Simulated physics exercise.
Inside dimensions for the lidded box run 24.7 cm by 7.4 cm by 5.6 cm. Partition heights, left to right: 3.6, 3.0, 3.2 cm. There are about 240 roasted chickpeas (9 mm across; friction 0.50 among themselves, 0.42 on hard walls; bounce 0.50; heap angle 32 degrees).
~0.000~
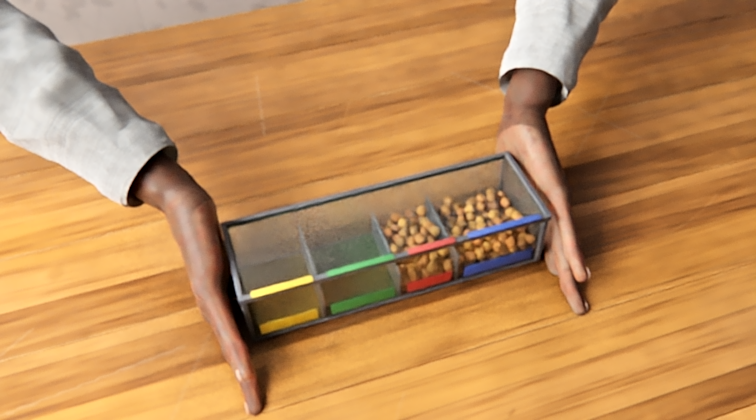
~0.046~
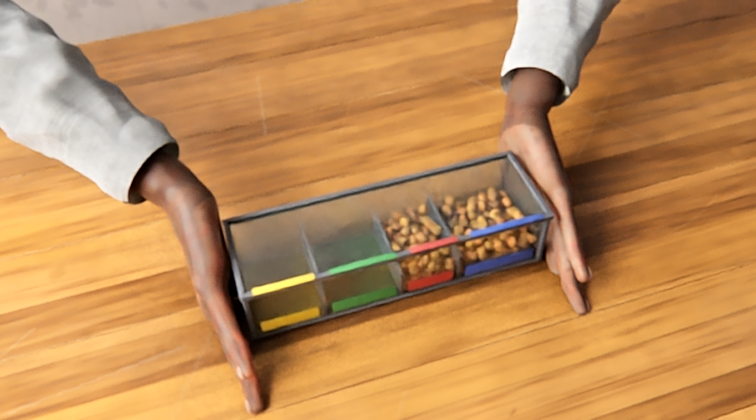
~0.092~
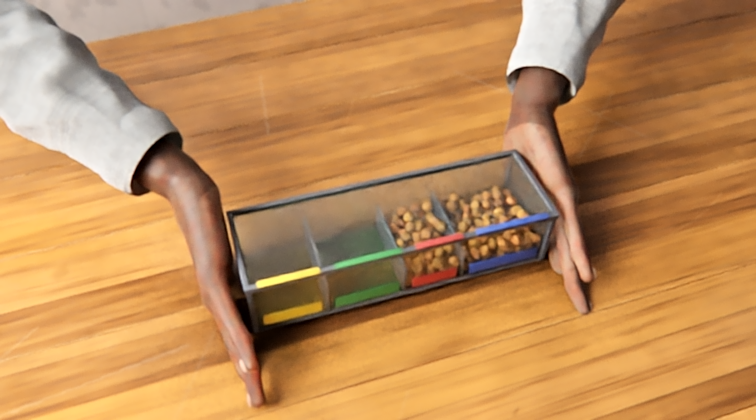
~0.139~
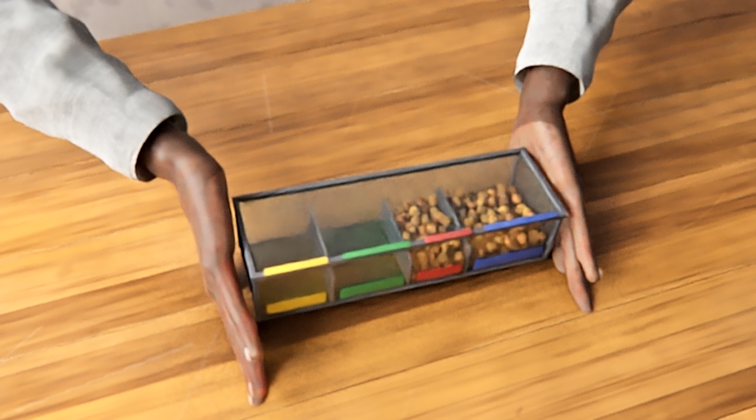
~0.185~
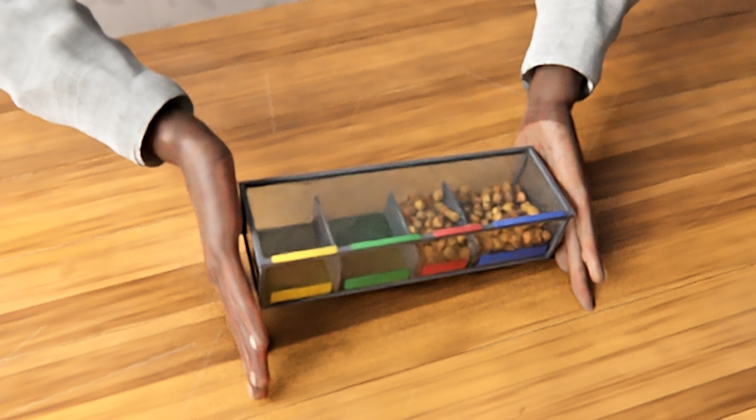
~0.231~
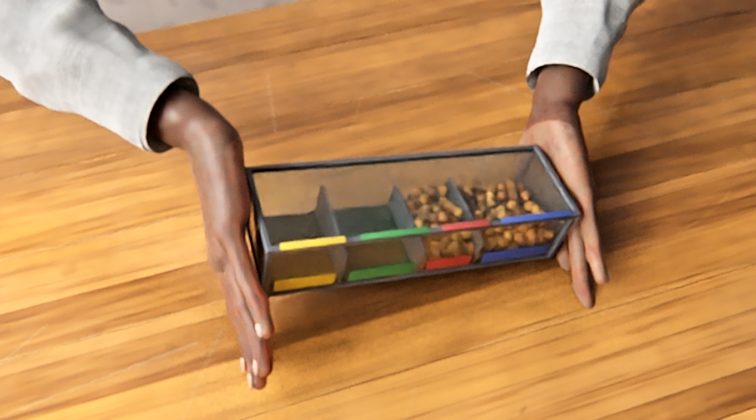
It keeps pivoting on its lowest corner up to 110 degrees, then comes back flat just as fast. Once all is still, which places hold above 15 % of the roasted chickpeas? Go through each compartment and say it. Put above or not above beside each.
Red: Not above; blue: Above; green: Not above; yellow: Not above.
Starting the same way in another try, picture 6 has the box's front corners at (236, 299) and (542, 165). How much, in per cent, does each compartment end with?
In the end red holds 0 %, blue holds 0 %, green holds 25 % and yellow holds 75 %.
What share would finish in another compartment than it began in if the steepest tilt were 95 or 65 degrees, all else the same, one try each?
Try one gives around 25 %, try two around 5 %.
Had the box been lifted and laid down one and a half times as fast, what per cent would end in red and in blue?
Outcome, in per cent - red: 10; blue: 90.
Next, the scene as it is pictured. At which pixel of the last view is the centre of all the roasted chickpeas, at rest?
At about (504, 225).
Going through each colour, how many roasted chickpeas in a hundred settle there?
Going by colour, red ends with 10, blue with 90, green with 0 and yellow with 0.
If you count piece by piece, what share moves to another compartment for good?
35 per cent, roughly.
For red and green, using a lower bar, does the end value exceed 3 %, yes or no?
Red yes, green no.
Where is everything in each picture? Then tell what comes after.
The first picture shows box tilt 0 degrees, front corners at (244, 298) and (545, 215); red 40 %, blue 60 %.
The second picture shows box tilt 1 degrees, front corners at (245, 295) and (547, 215).
The third picture shows box tilt 3 degrees, front corners at (249, 287) and (552, 214).
The fourth picture shows box tilt 6 degrees, front corners at (256, 275) and (560, 214), lowest corner right front.
The fifth picture shows box tilt 10 degrees, front corners at (264, 261) and (568, 213), lowest corner right front.
The sixth picture shows box tilt 13 degrees, front corners at (271, 248) and (573, 213), lowest corner right front; red 40 %, blue 60 %. Its pace works out near 80 degrees a second.
After 1.50 s, tilt 110 degrees; red 20 %, blue 80 %.
After 2.35 s, tilt 50 degrees; red 10 %, blue 90 %.
After 3.20 s, tilt 0 degrees; red 10 %, blue 90 %.
By 3.5 s all is still; red 10 %, blue 90 %, green 0 %, yellow 0 %.
